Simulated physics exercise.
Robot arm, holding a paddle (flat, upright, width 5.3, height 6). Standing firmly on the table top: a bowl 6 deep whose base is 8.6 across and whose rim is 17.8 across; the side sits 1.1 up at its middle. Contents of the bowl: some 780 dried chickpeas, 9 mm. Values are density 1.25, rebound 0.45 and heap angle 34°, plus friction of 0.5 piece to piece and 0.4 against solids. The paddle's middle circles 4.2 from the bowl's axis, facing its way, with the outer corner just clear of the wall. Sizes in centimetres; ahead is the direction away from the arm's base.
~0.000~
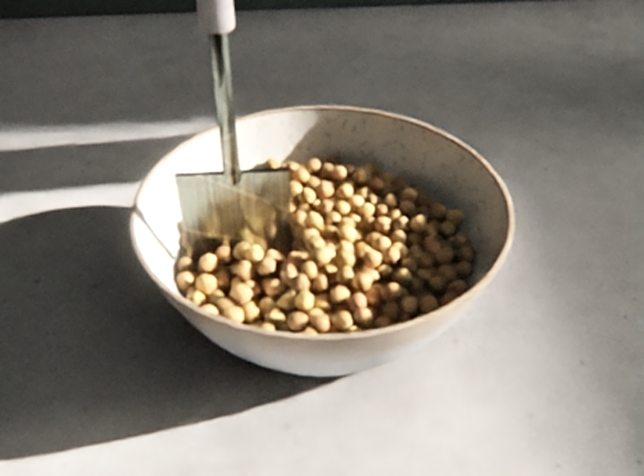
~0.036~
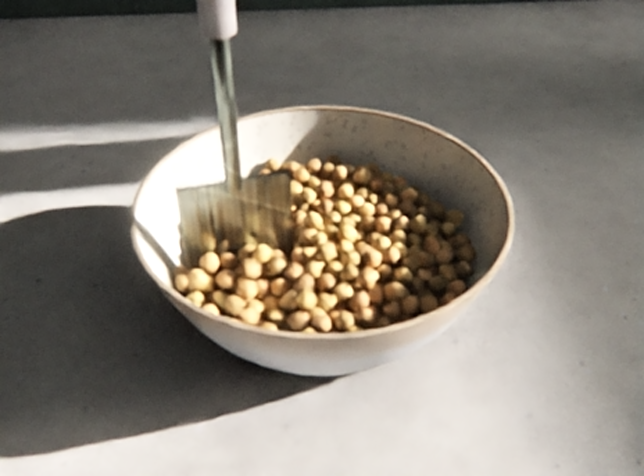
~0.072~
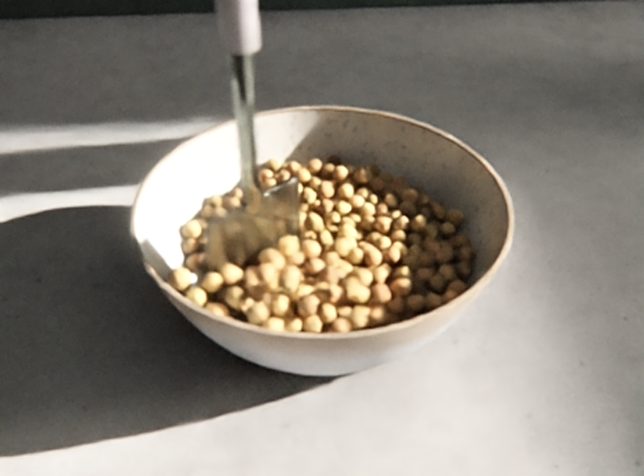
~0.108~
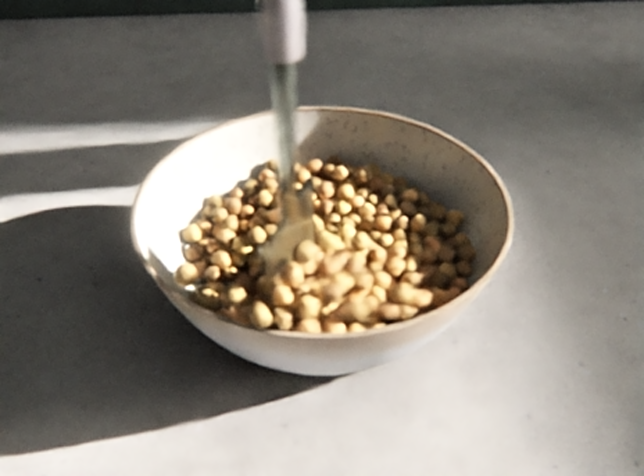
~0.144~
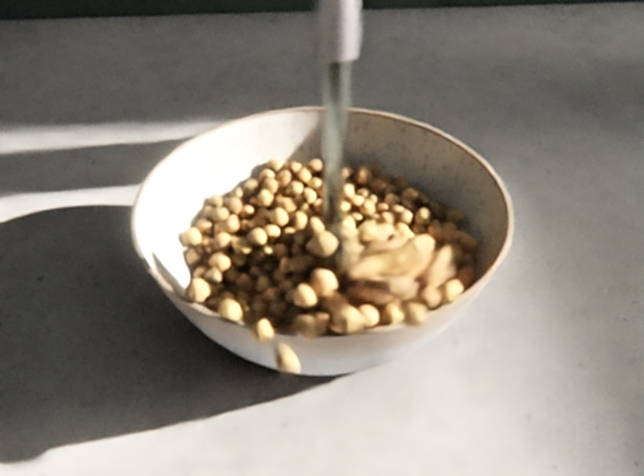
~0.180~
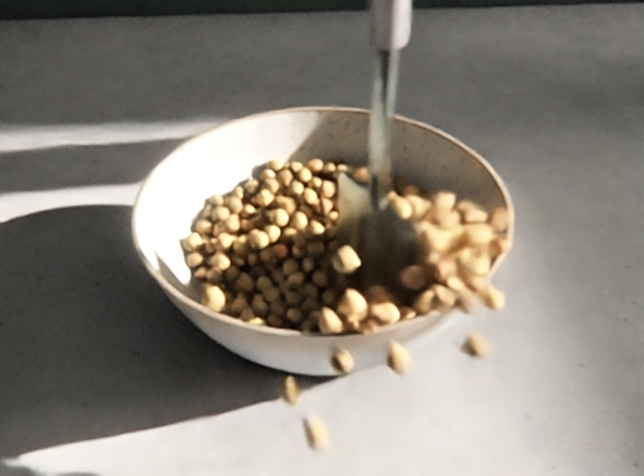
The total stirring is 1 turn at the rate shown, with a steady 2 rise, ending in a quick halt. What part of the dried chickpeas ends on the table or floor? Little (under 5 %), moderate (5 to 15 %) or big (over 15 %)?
Big.
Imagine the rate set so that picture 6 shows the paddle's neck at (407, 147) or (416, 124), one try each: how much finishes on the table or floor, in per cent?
It comes to roughly 25 per cent and then 30 per cent.
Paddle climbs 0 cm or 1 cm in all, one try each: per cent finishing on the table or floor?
Close to 35 percent and close to 30 percent.
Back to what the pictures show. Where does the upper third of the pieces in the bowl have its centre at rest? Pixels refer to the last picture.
Near (297, 233).
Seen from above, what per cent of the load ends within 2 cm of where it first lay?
Around 50 in a hundred.
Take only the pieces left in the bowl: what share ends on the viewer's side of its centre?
Some 45 per cent.
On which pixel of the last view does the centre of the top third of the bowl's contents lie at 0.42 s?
The centre is close to (257, 188).
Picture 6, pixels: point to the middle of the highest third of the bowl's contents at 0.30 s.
The upper third is centred close to (378, 171).
By 0.30 s, 210° round, highest piece 10 above the table; 702 in the bowl, 23 on the table or floor, 57 in flight or on the tool.
By 0.42 s, 300° round, highest piece 9 above the table; 638 in the bowl, 97 on the table or floor, 47 in flight or on the tool.
By 0.68 s, 0° round, highest piece 5 above the table; 605 in the bowl, 177 on the table or floor.
By 1.38 s, 0° round, highest piece 5 above the table; 605 in the bowl, 177 on the table or floor.
Final count, 605 in the bowl, 177 on the table or floor. That is 23 % on the table or floor.
